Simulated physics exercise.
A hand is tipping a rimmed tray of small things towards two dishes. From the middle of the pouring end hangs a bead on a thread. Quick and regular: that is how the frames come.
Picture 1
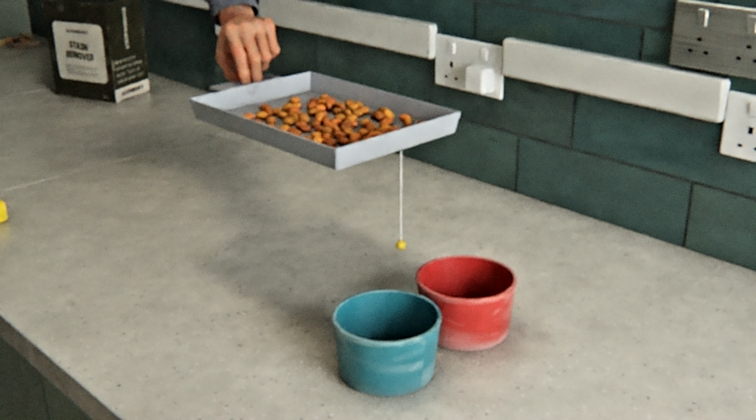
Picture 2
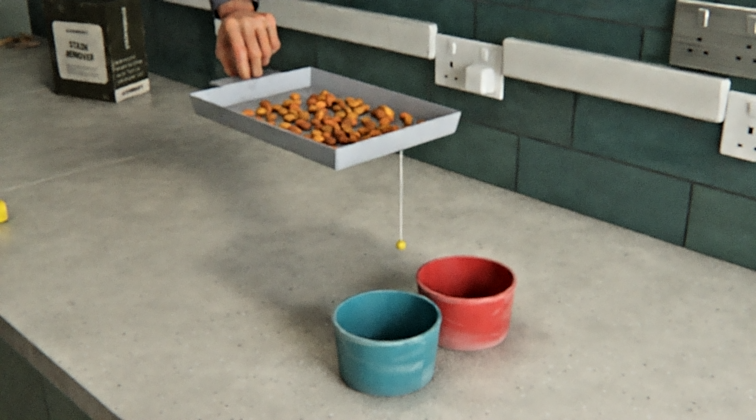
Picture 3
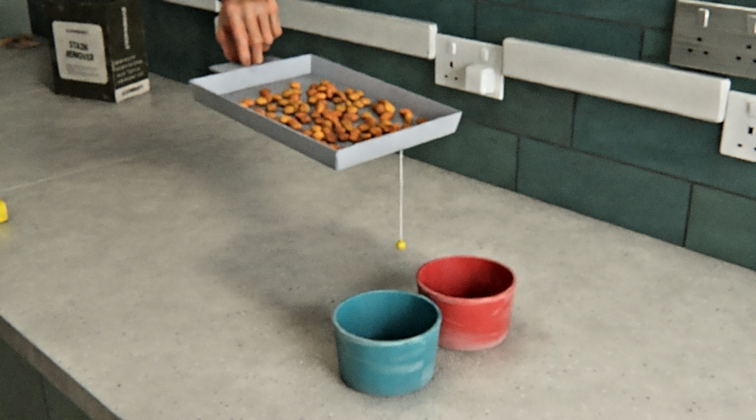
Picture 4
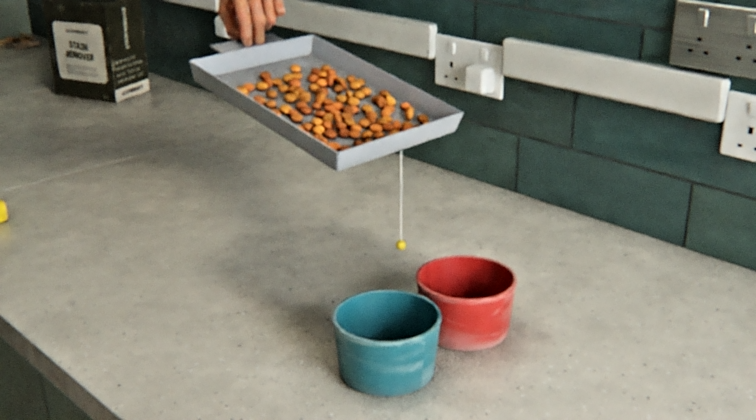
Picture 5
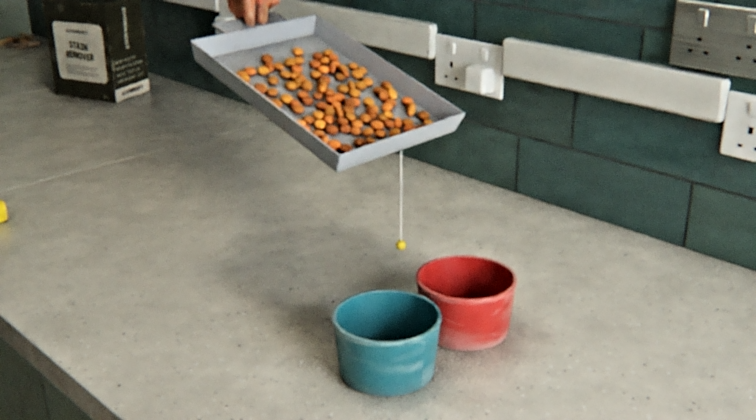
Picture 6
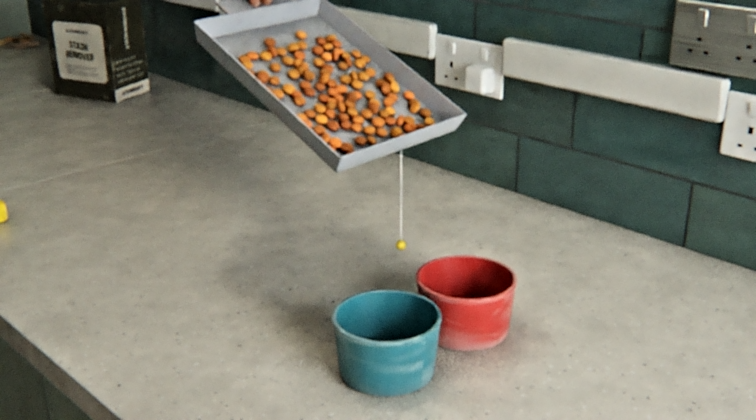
A hand held a grey tray of small brown bits above a teal dish and a red one on a counter, then raised the tray's back end, tilting it gradually more steeply.
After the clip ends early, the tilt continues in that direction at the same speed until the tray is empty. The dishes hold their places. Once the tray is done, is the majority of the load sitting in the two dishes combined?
Yes, the majority is there.
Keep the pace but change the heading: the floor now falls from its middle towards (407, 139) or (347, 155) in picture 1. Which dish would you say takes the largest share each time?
So, the dish at the right the first time round, the dish at the left the second.
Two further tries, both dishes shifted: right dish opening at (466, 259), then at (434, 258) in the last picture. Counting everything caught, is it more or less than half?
For the earlier try a larger portion is kept, for the later one a larger portion.
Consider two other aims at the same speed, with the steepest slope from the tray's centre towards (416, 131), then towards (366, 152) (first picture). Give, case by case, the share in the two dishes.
About 0 and 60 per cent.
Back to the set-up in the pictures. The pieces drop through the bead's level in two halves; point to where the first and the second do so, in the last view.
First part (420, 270), rest (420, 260).
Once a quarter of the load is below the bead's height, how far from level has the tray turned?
The angle is roughly 95° at that point.
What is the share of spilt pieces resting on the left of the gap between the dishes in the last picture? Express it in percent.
Reading: Around 70 %.
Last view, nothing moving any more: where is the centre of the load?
Roughly at (445, 330).
Soon, tray tipped steeply; nearly all on the tray; a stray few in the air.
A while on, tray tipped past a quarter turn; about a third on the tray; a small part in the left dish; about a quarter in the right dish; a small part outside both; about a quarter in the air.
Towards the end, tray tipped past a quarter turn; about a quarter in the left dish; about half in the right dish; about a quarter outside both.
Finally, tray tipped past a quarter turn; about a quarter in the left dish; about half in the right dish; about a quarter outside both.
